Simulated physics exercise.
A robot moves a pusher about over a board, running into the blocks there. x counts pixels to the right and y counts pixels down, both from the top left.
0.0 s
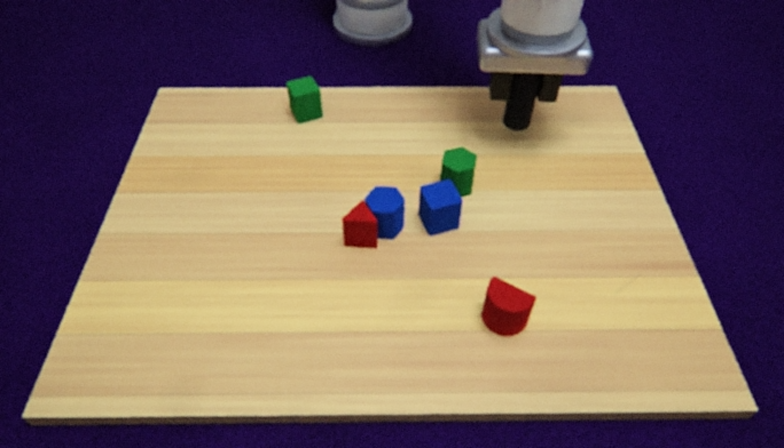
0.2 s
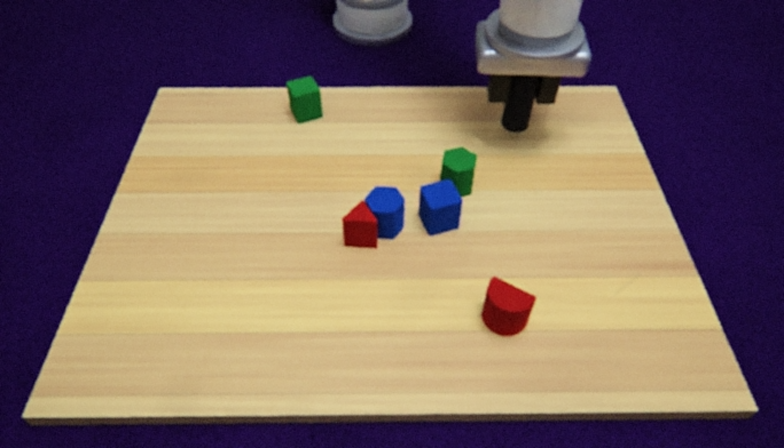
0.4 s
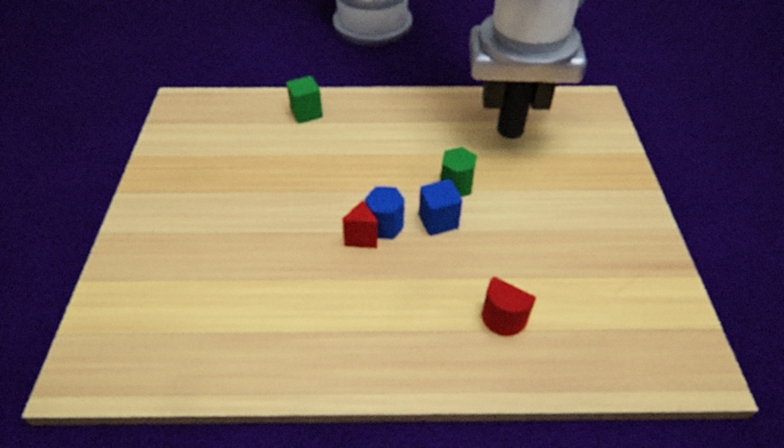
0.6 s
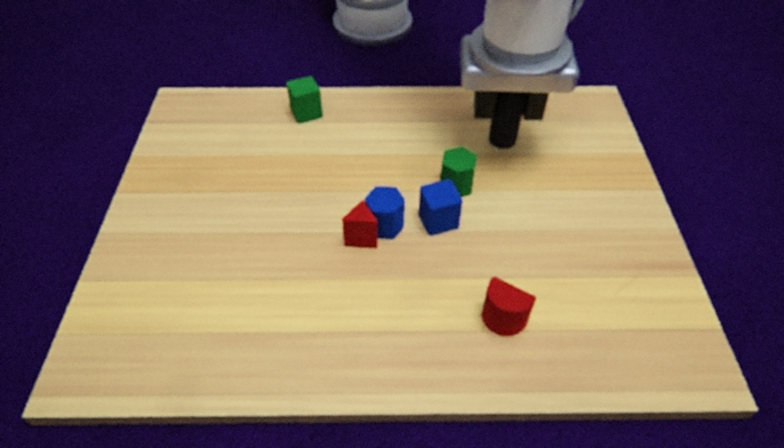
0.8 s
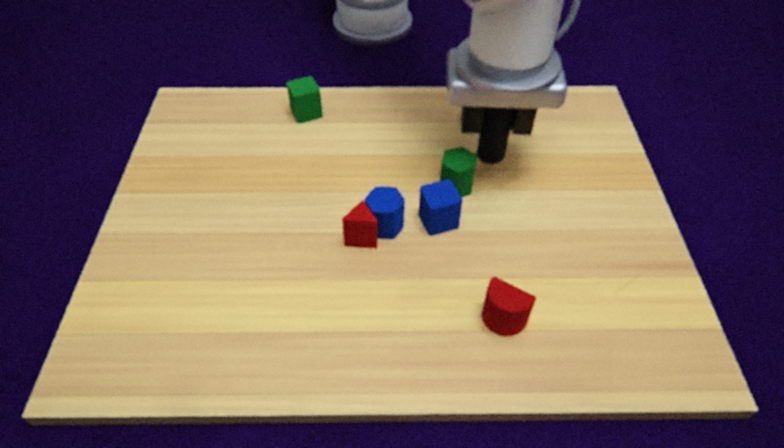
A pale wooden board lies on a deep purple surface, seen from above at an angle by a still camera. A green cube sits at the upper left, a red triangle, blue hexagon, blue cube and green hexagon cluster near the middle, and a red half-round block rests lower right. A grey robot arm moves its black pusher slightly left and nearer, close to the green hexagon, while the blocks stay still.
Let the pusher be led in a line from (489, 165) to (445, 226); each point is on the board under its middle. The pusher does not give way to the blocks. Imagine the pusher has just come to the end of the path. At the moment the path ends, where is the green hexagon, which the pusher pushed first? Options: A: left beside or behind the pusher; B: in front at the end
My pick is A.
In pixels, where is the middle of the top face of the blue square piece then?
Near (418, 211).
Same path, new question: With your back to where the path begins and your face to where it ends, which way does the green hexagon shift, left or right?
Pushed right.
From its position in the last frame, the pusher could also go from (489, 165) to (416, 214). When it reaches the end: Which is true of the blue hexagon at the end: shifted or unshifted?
Well, the blue hexagon shifts from its place.
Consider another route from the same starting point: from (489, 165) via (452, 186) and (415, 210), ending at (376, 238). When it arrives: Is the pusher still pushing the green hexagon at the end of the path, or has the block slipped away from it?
I think it holds its spot in front.
What follows on the original path. One third of the way, pusher (477, 174); green hexagon (449, 164), turned 25° clockwise.
Two thirds of the way, pusher (462, 194); green hexagon (432, 169), turned 65° clockwise.
At the end, pusher (446, 215); red triangle (353, 214); blue hexagon (377, 200); blue square piece (418, 211); green hexagon (430, 170), turned 75° clockwise.
